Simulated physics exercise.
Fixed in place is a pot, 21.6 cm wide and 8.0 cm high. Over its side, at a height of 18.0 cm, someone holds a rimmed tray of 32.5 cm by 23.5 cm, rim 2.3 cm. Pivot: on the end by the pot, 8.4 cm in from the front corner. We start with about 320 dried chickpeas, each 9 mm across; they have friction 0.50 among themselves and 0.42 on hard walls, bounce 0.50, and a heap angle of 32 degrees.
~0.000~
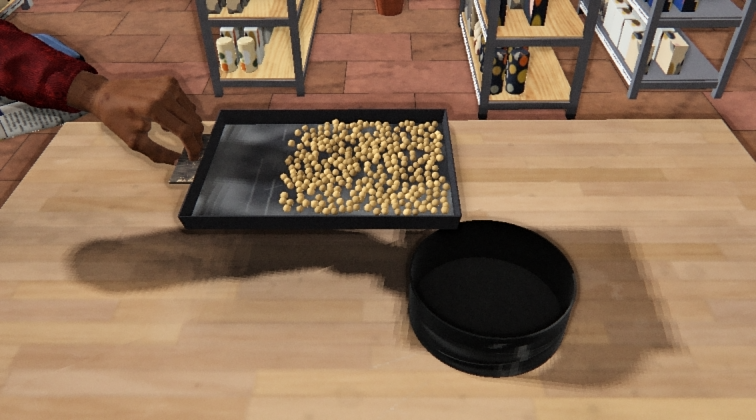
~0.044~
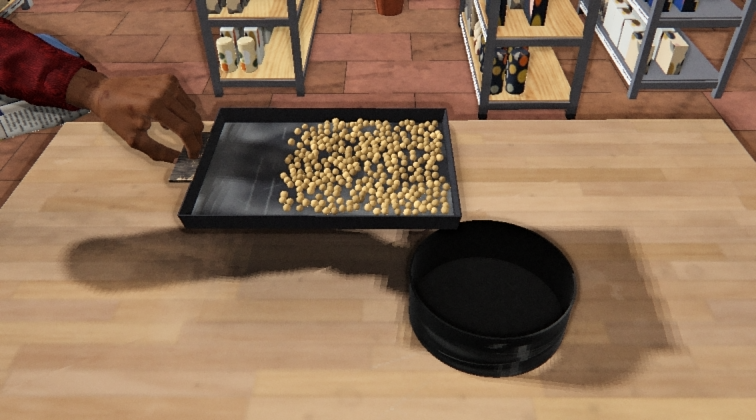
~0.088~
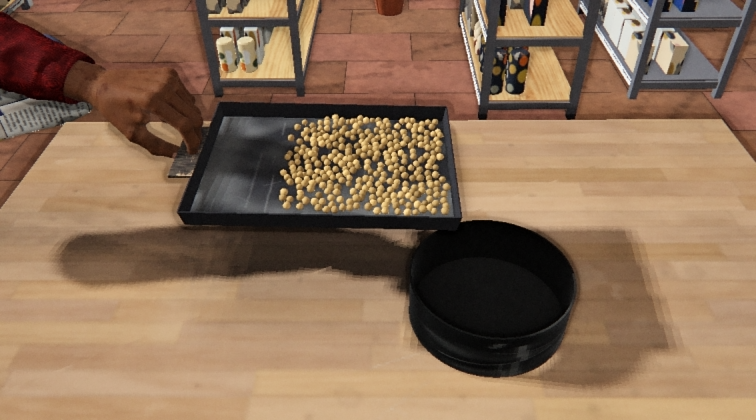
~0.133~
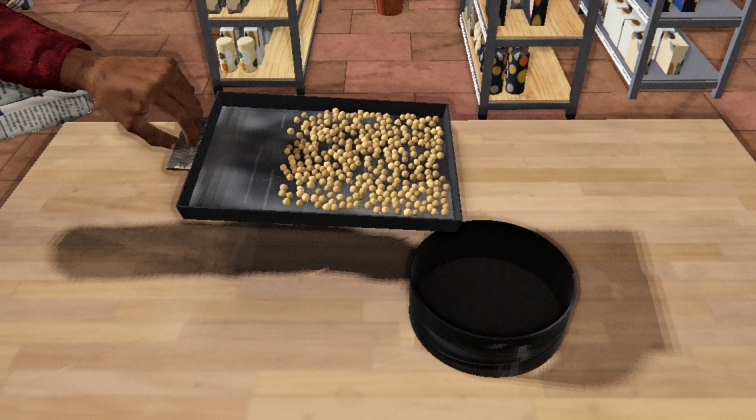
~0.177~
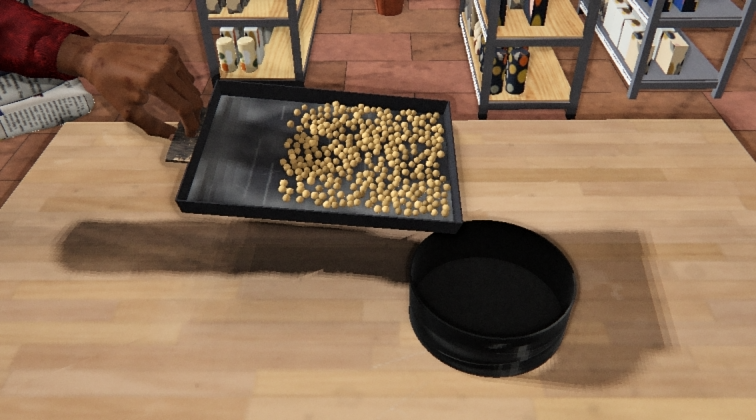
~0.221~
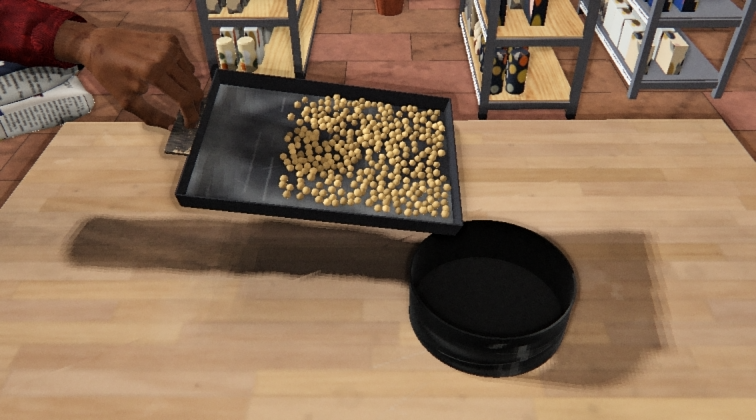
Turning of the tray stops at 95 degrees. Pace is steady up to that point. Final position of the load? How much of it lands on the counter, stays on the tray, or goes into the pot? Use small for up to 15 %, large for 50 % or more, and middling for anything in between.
Counter - small, tray - small, pot - large.
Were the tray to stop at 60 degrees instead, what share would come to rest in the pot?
Near 5 %, then.
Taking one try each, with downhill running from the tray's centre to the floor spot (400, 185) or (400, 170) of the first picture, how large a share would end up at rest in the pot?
Estimate: Some 85 % and some 50 % respectively.
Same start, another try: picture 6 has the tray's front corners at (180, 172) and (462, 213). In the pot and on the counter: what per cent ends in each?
That works out as pot 35 and counter 65.
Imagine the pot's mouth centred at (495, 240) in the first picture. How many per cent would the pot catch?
I'd put it at around 50 per cent.
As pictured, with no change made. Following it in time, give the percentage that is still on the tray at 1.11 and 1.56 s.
About 95, 35.
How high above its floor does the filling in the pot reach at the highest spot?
Height: Approx. 2.5 cm.
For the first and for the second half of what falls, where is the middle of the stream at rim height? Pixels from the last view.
Earlier half at about (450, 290), later half at about (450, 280) in pixels.
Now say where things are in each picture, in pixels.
The first picture shows tray tilt 0 degrees, front corners at (182, 214) and (458, 214); middle of the pieces at (368, 165); pot at (492, 273).
The second picture shows tray tilt 1 degrees, front corners at (182, 213) and (458, 214); middle of the pieces at (368, 164).
The third picture shows tray tilt 2 degrees, front corners at (181, 210) and (458, 215); middle of the pieces at (368, 162).
The fourth picture shows tray tilt 5 degrees, front corners at (180, 204) and (459, 218), lowest corner right front; middle of the pieces at (368, 159).
The fifth picture shows tray tilt 9 degrees, front corners at (180, 198) and (459, 220), lowest corner right front; middle of the pieces at (369, 156).
The sixth picture shows tray tilt 12 degrees, front corners at (179, 192) and (459, 223), lowest corner right front; middle of the pieces at (369, 152); pot at (492, 273). The tray's pace is about 75 degrees a second.
After 0.76 s, tilt 51 degrees; the tray holds 100 %, the pot 0 %.
After 1.11 s, tilt 77 degrees; the tray holds 95 %, the pot 5 %.
Then, at 1.56 s, tilt 95 degrees; the tray holds 35 %, the pot 30 %.
In the end, at 2.4 s, counter 5 %, tray 0 %, pot 95 %.
